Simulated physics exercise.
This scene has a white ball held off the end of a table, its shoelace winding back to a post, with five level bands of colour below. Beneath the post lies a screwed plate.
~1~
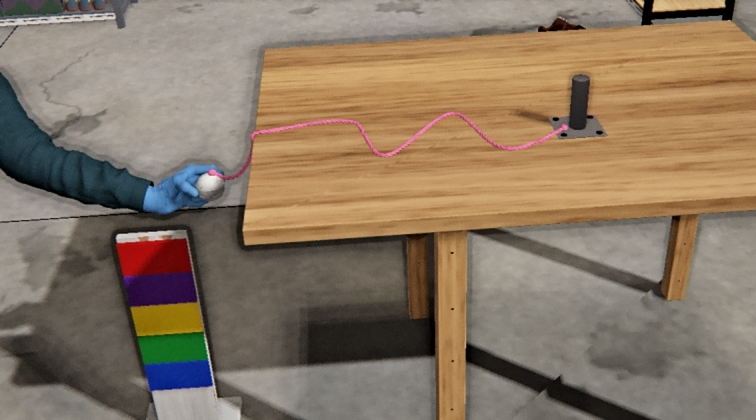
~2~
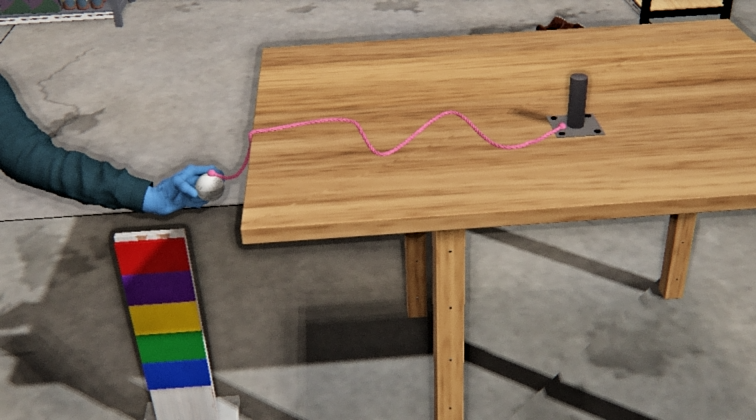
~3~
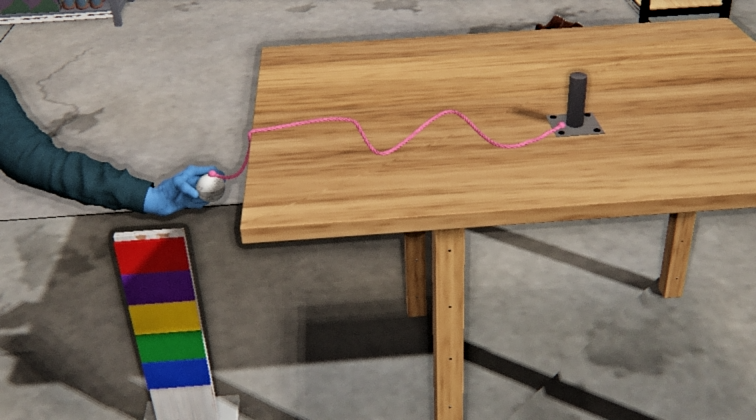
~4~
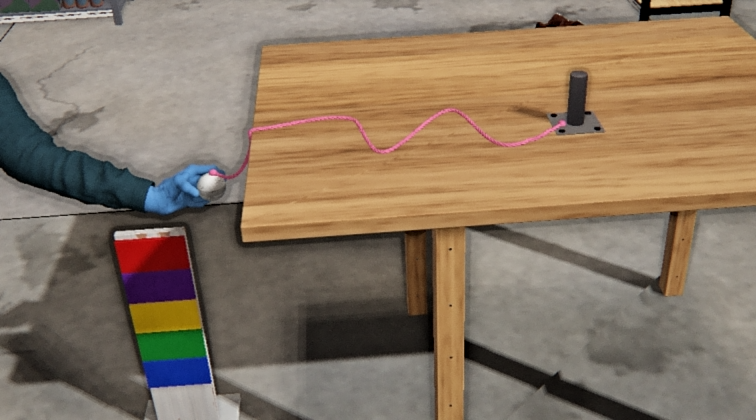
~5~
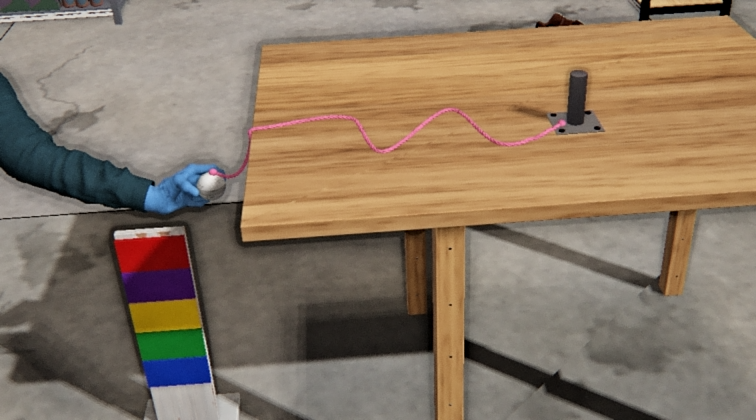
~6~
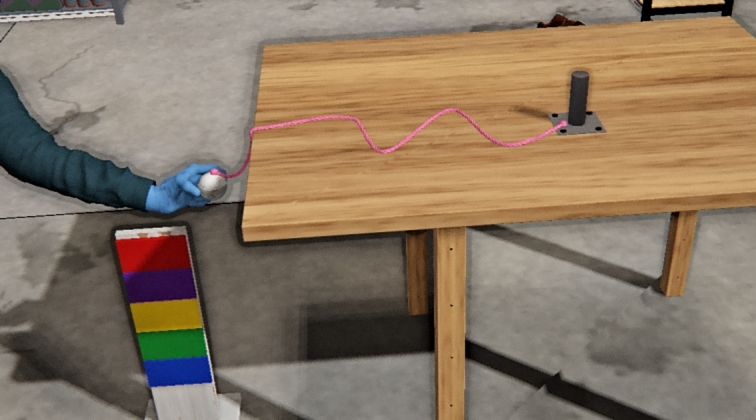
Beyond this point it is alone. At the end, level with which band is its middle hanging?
Level with green.
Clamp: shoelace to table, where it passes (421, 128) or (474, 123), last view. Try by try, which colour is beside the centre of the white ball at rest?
Note: Try 1 purple; try 2 yellow.
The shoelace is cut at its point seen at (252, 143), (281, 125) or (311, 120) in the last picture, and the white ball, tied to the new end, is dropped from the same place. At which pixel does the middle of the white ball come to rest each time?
I'd put it around (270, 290) for the first cut, (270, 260) for the second and (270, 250) for the third.
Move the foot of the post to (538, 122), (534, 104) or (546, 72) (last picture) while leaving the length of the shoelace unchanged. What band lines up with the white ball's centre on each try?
Answer, in order: Blue, blue, green.
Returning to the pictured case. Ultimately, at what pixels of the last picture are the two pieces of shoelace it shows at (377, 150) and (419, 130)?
(266, 135) for the first, (332, 133) for the second.
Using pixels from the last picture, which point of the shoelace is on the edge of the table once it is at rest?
Spot: Approx. (371, 144).
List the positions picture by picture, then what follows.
In the first frame, white ball (210, 187); red (154, 259); purple (161, 290); yellow (167, 321); green (173, 349); blue (179, 377).
In the second frame, white ball (210, 187); shoelace through (529, 143) (466, 119) (408, 141) (361, 129) (278, 128).
In the third frame, white ball (211, 188).
In the fourth frame, white ball (212, 187); shoelace through (529, 140) (465, 117) (408, 138) (361, 127) (278, 126).
In the fifth frame, white ball (211, 186).
In the sixth frame, white ball (213, 186); shoelace through (530, 140) (467, 117) (409, 138) (362, 127) (279, 126).
Soon after, ball near (280, 325); level with green.
After that, ball near (278, 341); level with green.
In the end, ball near (280, 341); level with green. Its centre hangs level with the green band.
